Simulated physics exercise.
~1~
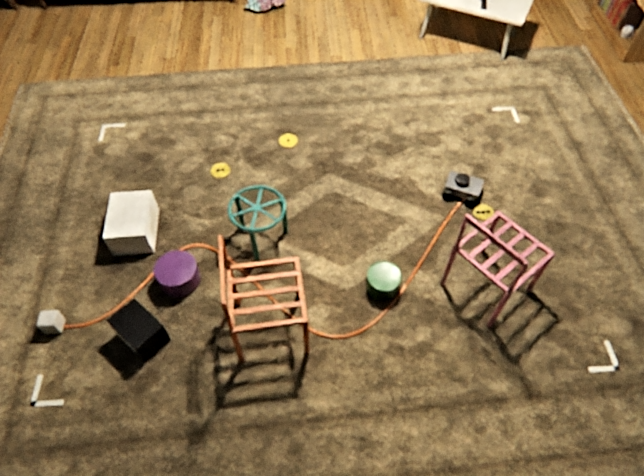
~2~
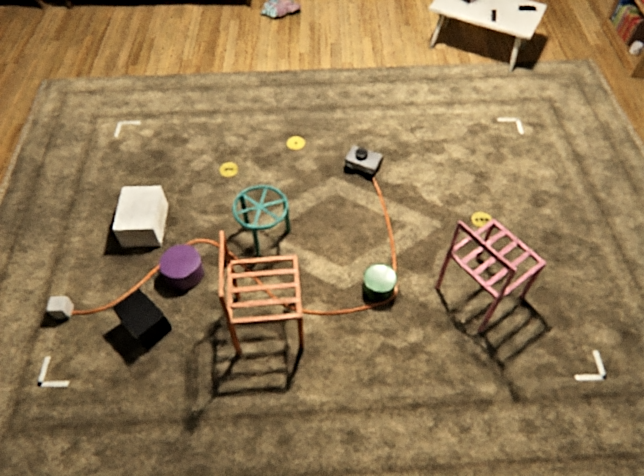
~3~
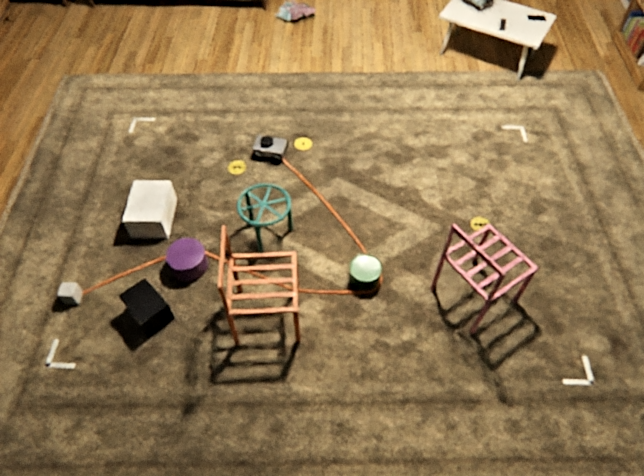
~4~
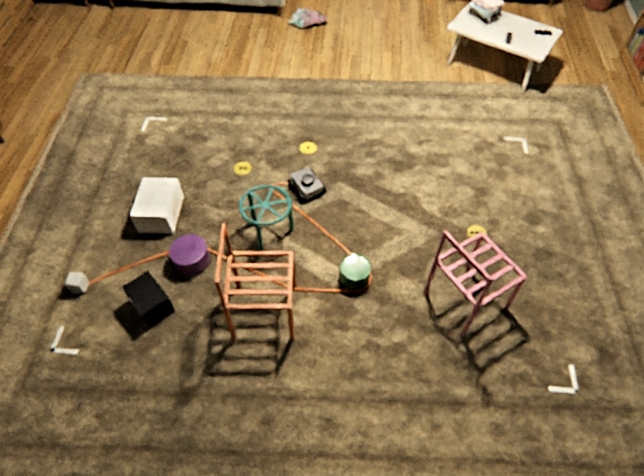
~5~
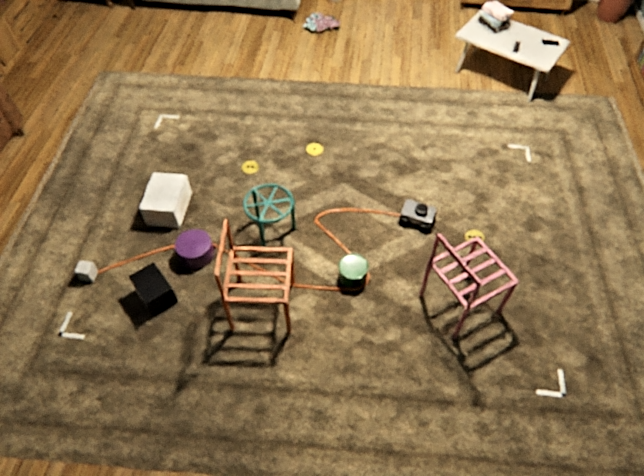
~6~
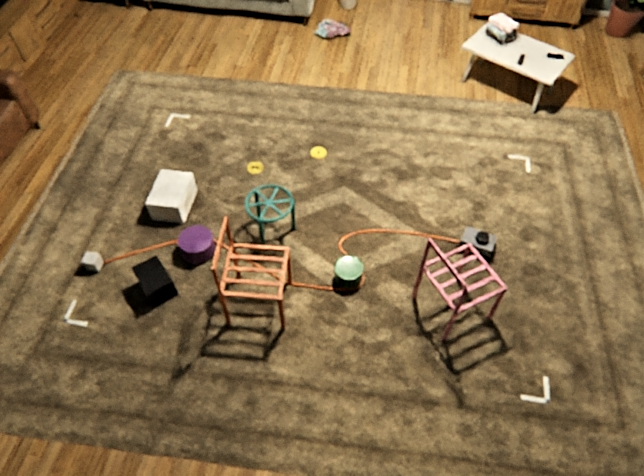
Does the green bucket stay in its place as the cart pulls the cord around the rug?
No, the green bucket leaves its place. The cord drags it a little to the left, toward the orange chair.
A small grey cart trailing an orange cord moved left across the rug to the yellow marks, and the cord tugged the green bucket slightly left. The cart then headed back right, ending just behind the pink chair with the cord still around the bucket.
